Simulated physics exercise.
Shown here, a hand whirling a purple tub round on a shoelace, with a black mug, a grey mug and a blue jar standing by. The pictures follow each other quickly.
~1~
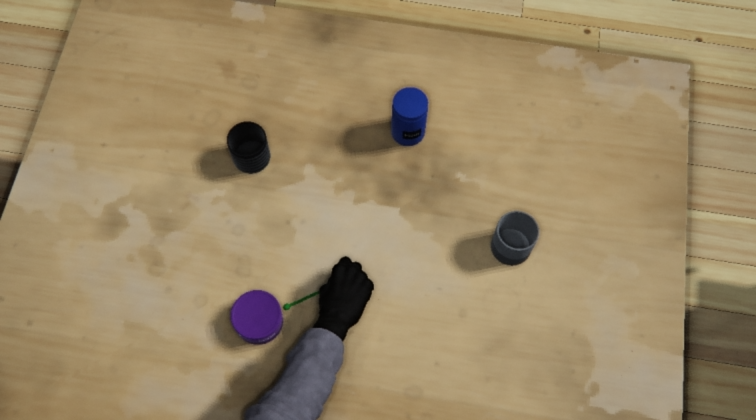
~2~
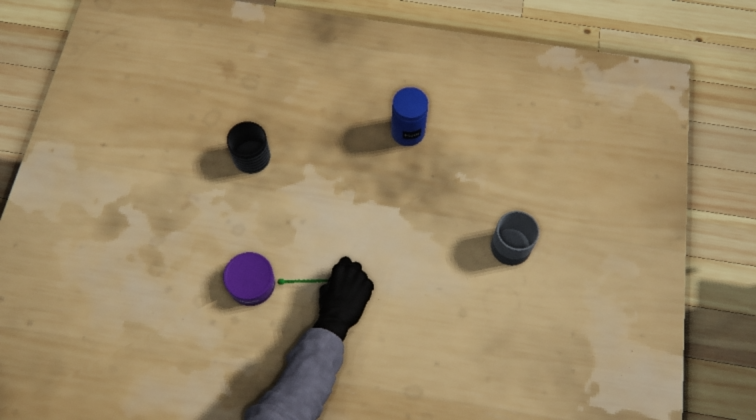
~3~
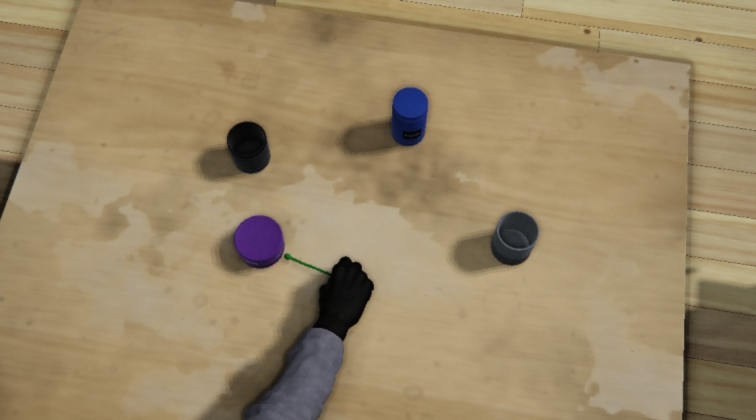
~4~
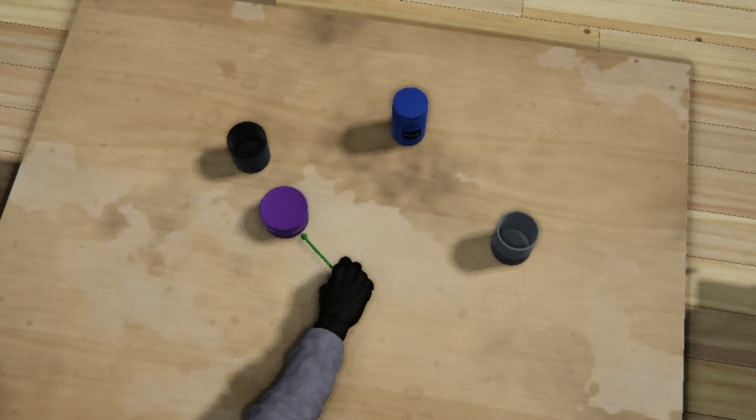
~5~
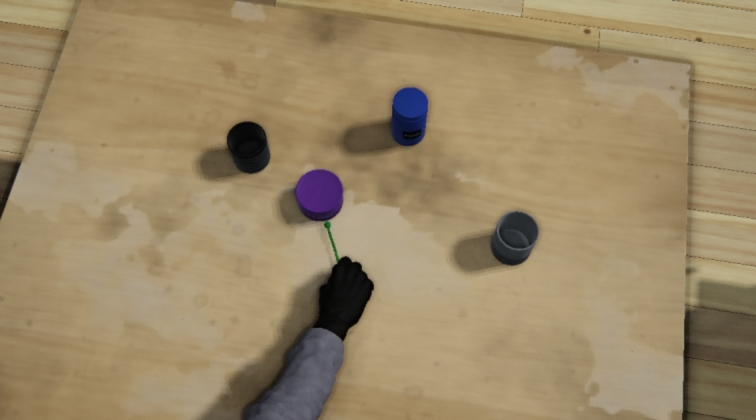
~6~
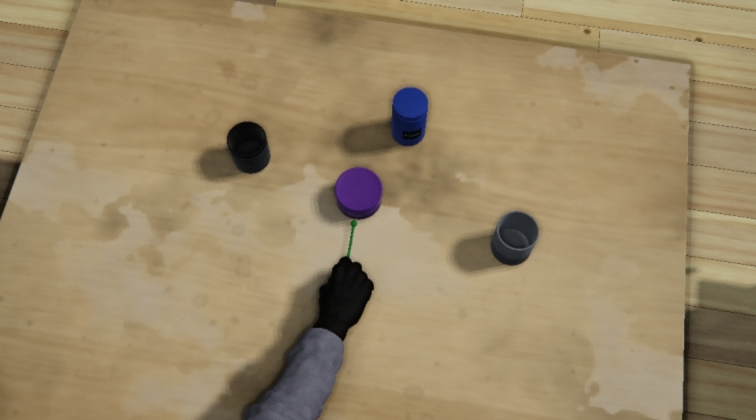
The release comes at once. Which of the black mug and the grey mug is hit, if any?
In the end the black mug escapes it and the grey mug is struck.
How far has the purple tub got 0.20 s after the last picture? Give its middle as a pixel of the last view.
At about (488, 232).
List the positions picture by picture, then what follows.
Purple tub (256, 314); black mug (246, 139); grey mug (518, 230); blue jar (411, 102), in the first frame.
Purple tub (248, 275), in the second frame.
Purple tub (258, 238), in the third frame.
Purple tub (284, 208), in the fourth frame.
Purple tub (319, 191), in the fifth frame.
Purple tub (359, 189); black mug (246, 139); grey mug (518, 230); blue jar (411, 102); going round clockwise, in the sixth frame.
Then, 0.08 s after the last picture, tub near (431, 215).
Then, 0.20 s after the last picture, tub near (488, 232); grey mug pushed aside.
At rest, tub near (497, 234); grey mug pushed aside. The black mug stays untouched and the grey mug gets hit.
